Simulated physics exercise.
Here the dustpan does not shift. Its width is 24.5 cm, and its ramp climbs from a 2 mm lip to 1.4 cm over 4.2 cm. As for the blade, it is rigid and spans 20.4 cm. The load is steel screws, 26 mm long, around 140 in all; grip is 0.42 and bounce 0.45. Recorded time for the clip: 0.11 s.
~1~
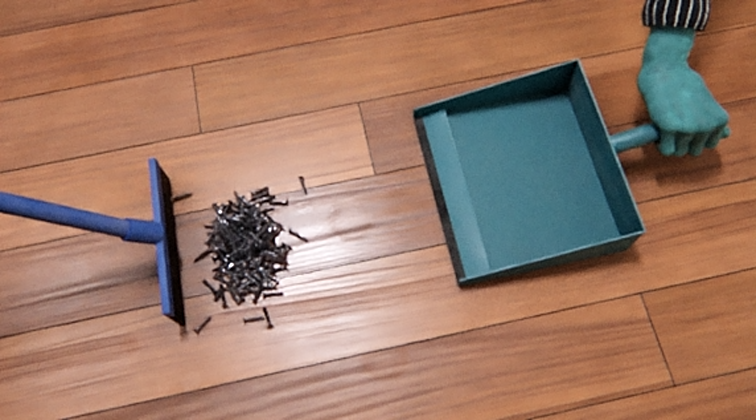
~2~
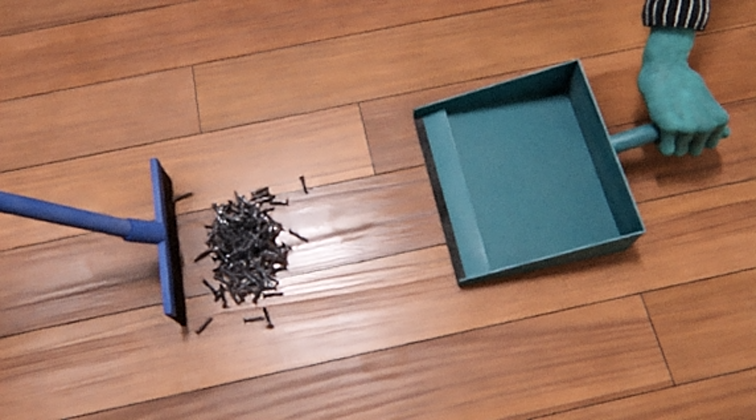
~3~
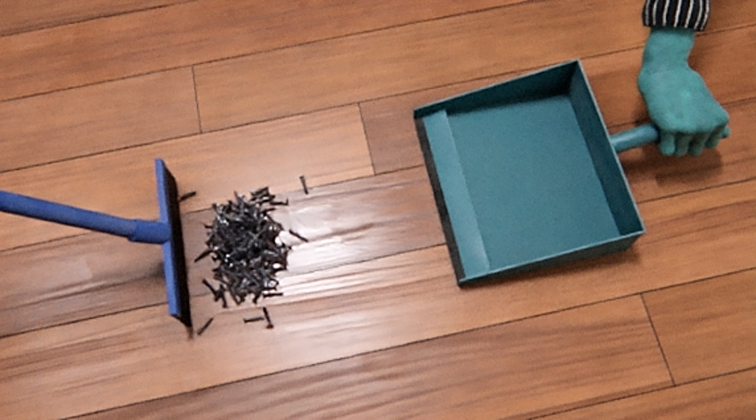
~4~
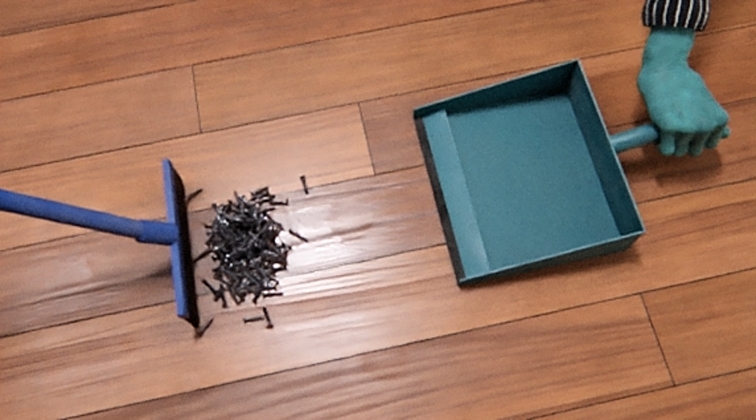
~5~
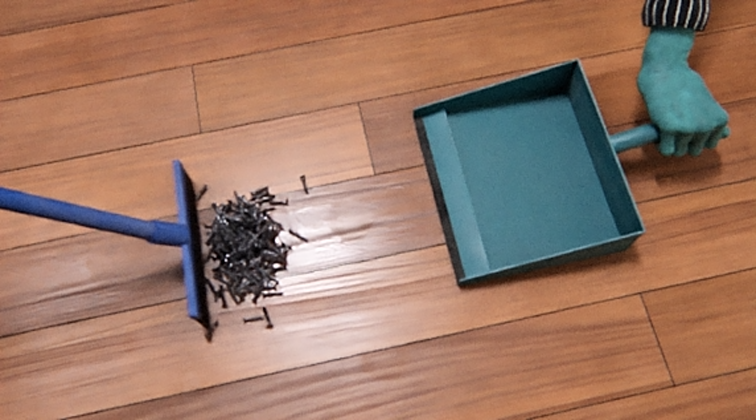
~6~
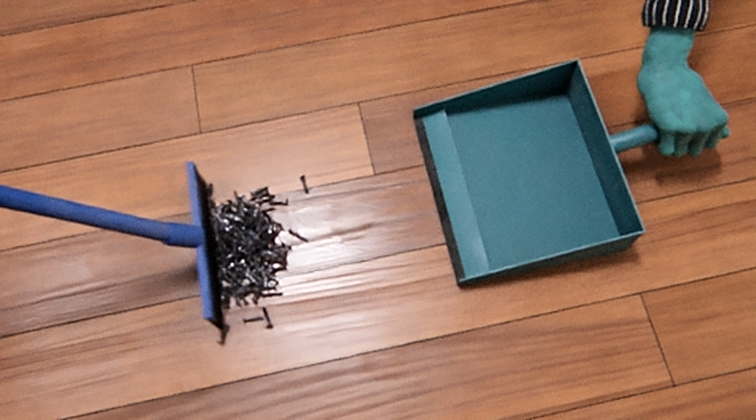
On a wooden floor, a blue blade slides slightly right into a pile of dark screws while a gloved hand holds a teal dustpan still.
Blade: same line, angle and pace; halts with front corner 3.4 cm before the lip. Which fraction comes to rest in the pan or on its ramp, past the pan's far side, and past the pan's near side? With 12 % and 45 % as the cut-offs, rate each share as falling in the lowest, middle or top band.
Bands: In the pan or on its ramp in the middle band; past the pan's far side in the lowest band; past the pan's near side in the middle band.
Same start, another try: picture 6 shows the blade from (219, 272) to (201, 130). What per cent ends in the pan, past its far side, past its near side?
The pan gets 15, the far side 25 and the near side 5.
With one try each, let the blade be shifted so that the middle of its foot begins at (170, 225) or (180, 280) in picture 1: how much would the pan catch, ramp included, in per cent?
The two tries give some 30 % and some 15 %.
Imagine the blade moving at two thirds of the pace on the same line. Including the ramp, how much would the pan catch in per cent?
Share: About 20 %.
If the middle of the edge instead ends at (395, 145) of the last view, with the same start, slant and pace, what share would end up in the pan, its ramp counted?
Some 25 per cent.
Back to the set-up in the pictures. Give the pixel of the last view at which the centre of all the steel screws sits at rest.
Near (447, 247).
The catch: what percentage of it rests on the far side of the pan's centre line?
Something like 10 per cent of the catch.
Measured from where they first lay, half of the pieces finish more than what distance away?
It works out to roughly 26 cm.
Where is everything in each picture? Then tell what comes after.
Blade from (169, 313) to (155, 165), moved 0.0 cm, 0 of the pieces shifted so far; middle of the pieces at (241, 247); pan at (529, 178), in the first frame.
Blade from (171, 313) to (156, 165), moved 0.2 cm, 0 of the pieces shifted so far; middle of the pieces at (241, 247), in the second frame.
Blade from (176, 313) to (161, 165), moved 0.8 cm, 1 of the pieces shifted so far; middle of the pieces at (247, 243), in the third frame.
Blade from (184, 314) to (168, 166), moved 1.8 cm, 2 of the pieces shifted so far; middle of the pieces at (247, 243), in the fourth frame.
Blade from (195, 315) to (179, 167), moved 3.2 cm, 3 of the pieces shifted so far; middle of the pieces at (247, 243), in the fifth frame.
Blade from (210, 317) to (192, 168), moved 4.9 cm, 20 of the pieces shifted so far; middle of the pieces at (247, 242); pan at (529, 178), in the sixth frame.
Then, 0.17 s after the last picture, middle of the blade 16 cm from the lip; 0 % over the lip, far side 0 %, near side 5 %.
Then, 0.28 s after the last picture, middle of the blade 7 cm from the lip; 0 % over the lip, far side 0 %, near side 15 %.
Then, 0.53 s after the last picture, middle of the blade 3 cm from the lip; 30 % over the lip, far side 0 %, near side 20 %.
In the end, pan 30 %, far side 0 %, near side 20 %, in front of the lip or behind the blade 50 %.
